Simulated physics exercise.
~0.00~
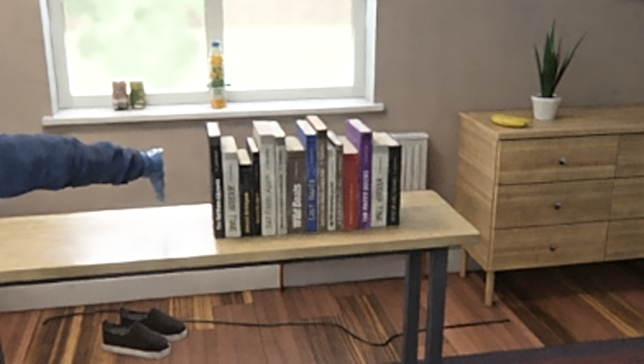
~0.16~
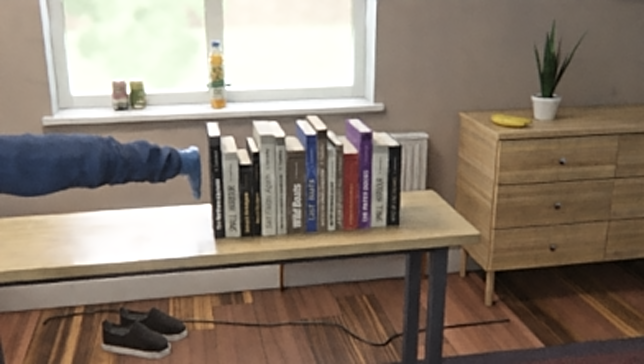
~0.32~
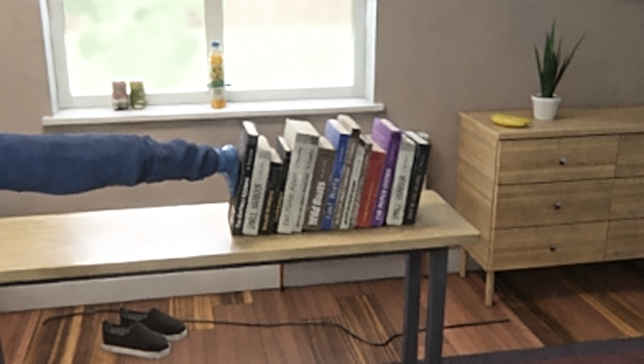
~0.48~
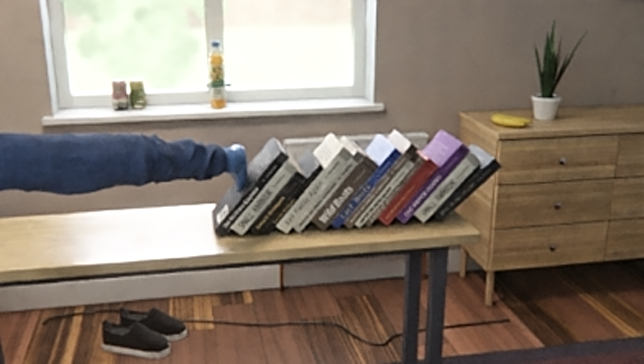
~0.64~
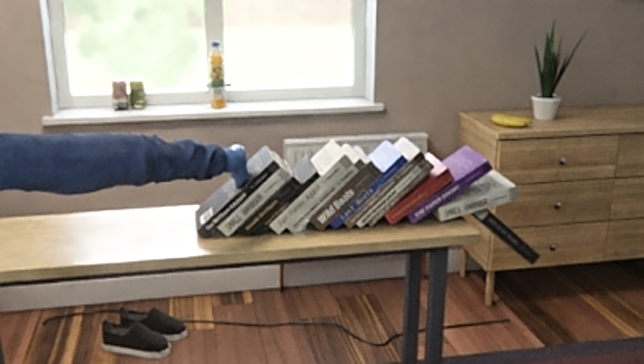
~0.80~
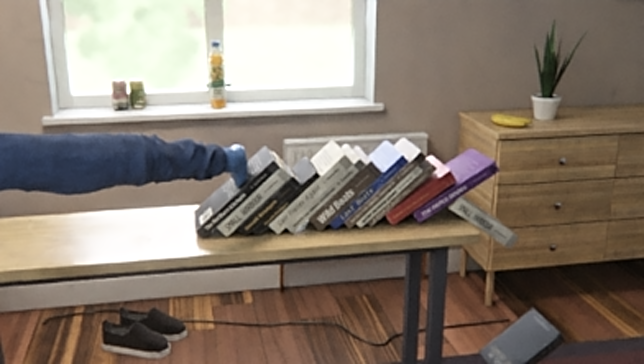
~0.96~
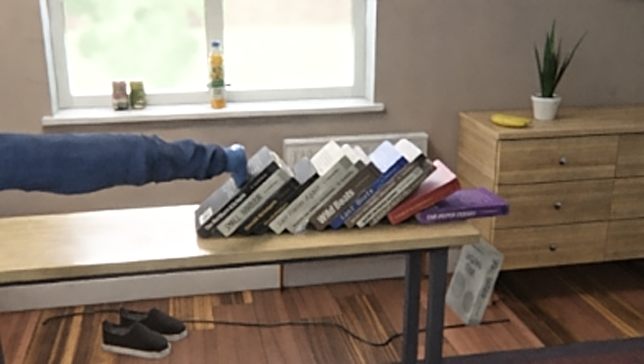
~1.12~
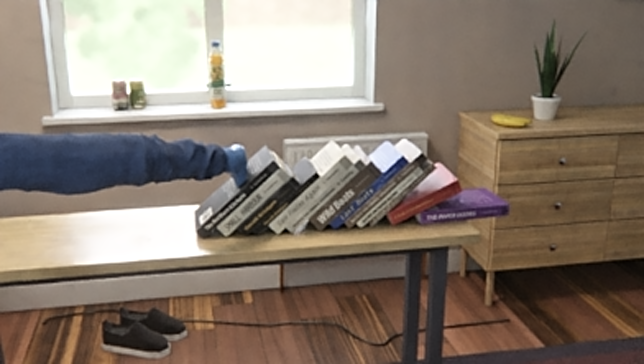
At first, a row of upright books stands unsupported near the right end of a wooden table, while a blue-sleeved arm reaches in from the left. The gloved hand meets the first book and pushes, and the whole row tips to the right, each book leaning on the next. As the lean deepens, the last dark book slides over the edge and drops to the floor. The pale book beside it tips over and falls too. The purple book settles on its side, jutting past the edge, with the red book leaning steeply behind it and the rest slanted on the table.
